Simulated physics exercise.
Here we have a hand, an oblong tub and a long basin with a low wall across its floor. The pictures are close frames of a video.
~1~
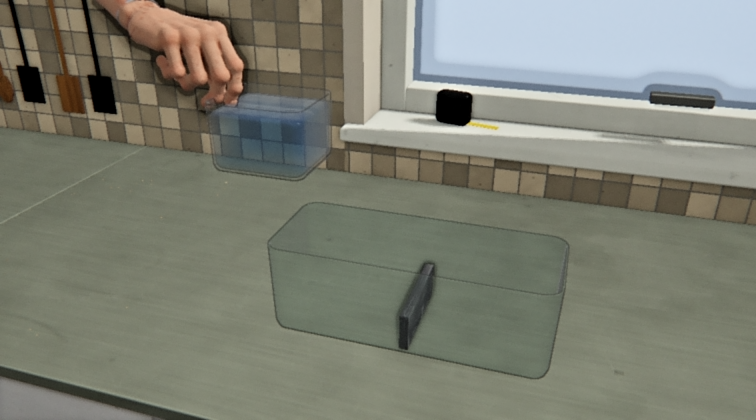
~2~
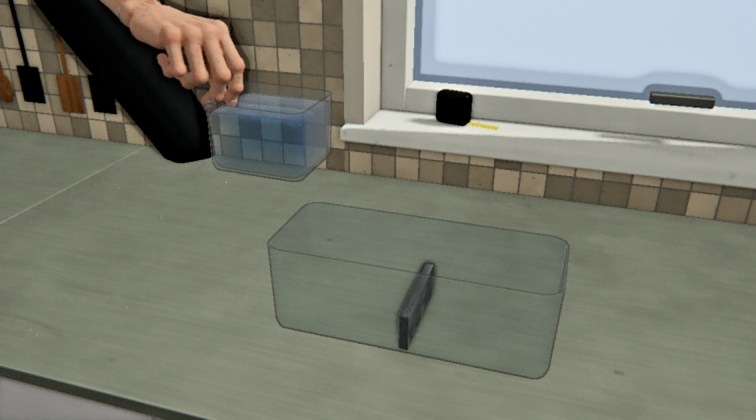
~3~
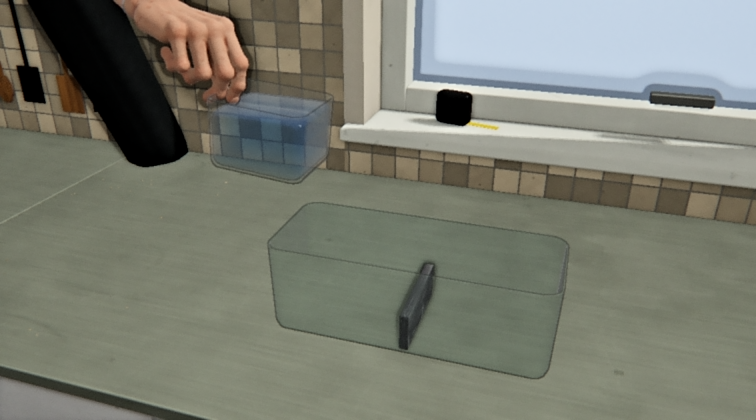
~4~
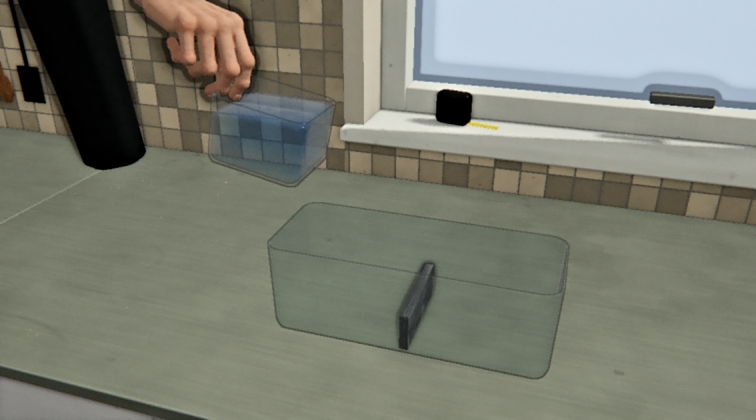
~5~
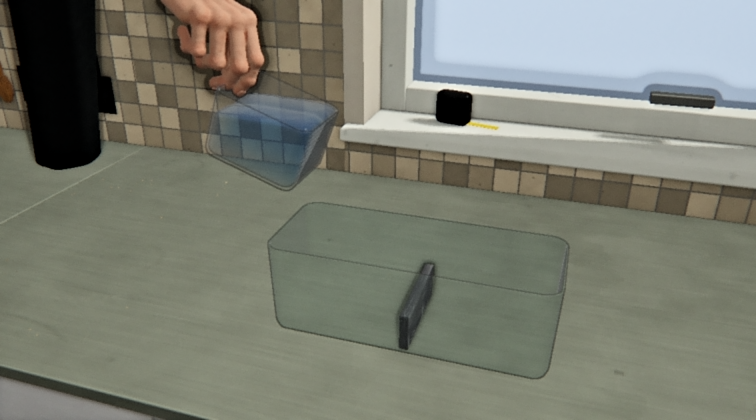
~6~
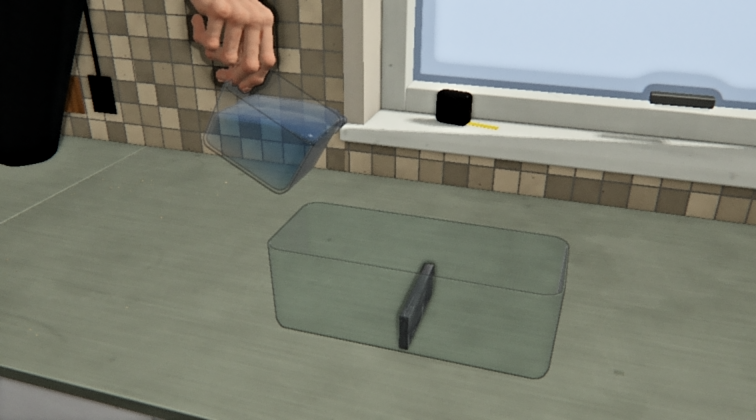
A hand holds a clear oblong tub of blue water above a grey-green kitchen counter, seen from slightly above by a still camera. Behind are brown tiles, hanging utensils at left and a white window at right; a long, clear basin with a low dark wall across its floor sits in front. The tub tilts rightward, slowly then more steeply, while a black tubular shape appears at left and swings upright, shifting left.
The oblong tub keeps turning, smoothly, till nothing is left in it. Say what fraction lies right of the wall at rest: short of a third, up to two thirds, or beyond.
It comes to less than a third.
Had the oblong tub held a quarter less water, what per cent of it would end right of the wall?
Near 5 %.
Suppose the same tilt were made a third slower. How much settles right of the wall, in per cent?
It comes to 5 per cent or so.
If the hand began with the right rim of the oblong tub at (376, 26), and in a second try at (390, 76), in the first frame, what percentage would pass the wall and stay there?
Roughly 75 per cent, and 85 per cent.
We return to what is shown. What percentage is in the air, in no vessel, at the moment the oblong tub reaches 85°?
It comes to 35 per cent or so.
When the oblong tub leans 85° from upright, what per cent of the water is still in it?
Some 40 per cent.
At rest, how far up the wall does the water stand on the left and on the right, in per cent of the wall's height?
Near 70 on the left, 10 on the right.
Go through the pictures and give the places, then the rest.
In the first frame, it leans 0°; its right rim is at (317, 103); the water meets the walls at (230, 102) and (319, 110); the long basin's rim runs from (287, 224) to (566, 268); the wall's top is at (418, 290).
In the second frame, it leans 1°; its right rim is at (318, 104); the water meets the walls at (230, 101) and (319, 111).
In the third frame, it leans 5°; its right rim is at (320, 108); the water meets the walls at (232, 101) and (320, 112).
In the fourth frame, it leans 11°; its right rim is at (323, 114); the water meets the walls at (232, 102) and (323, 114).
In the fifth frame, it leans 20°; its right rim is at (325, 122); the water meets the walls at (233, 104) and (327, 117); 1 per cent is over the edge.
In the sixth frame, it leans 29°; its right rim is at (327, 132); the water meets the walls at (231, 109) and (328, 124); 4 per cent is over the edge.
A moment on, the oblong tub is tipped on its side and 39 per cent is still to pour, 27 is left of the wall and 0 right of it.
Next, the oblong tub is tipped right over and 10 per cent is still to pour, 80 is left of the wall and 2 right of it.
Then the oblong tub is tipped right over and 1 per cent is still to pour, 88 is left of the wall and 7 right of it.
Later the oblong tub is tipped right over and 0 per cent is still to pour, 91 is left of the wall and 7 right of it.
Finally, 91 per cent lies left of the wall, 7 right of it and 2 outside.
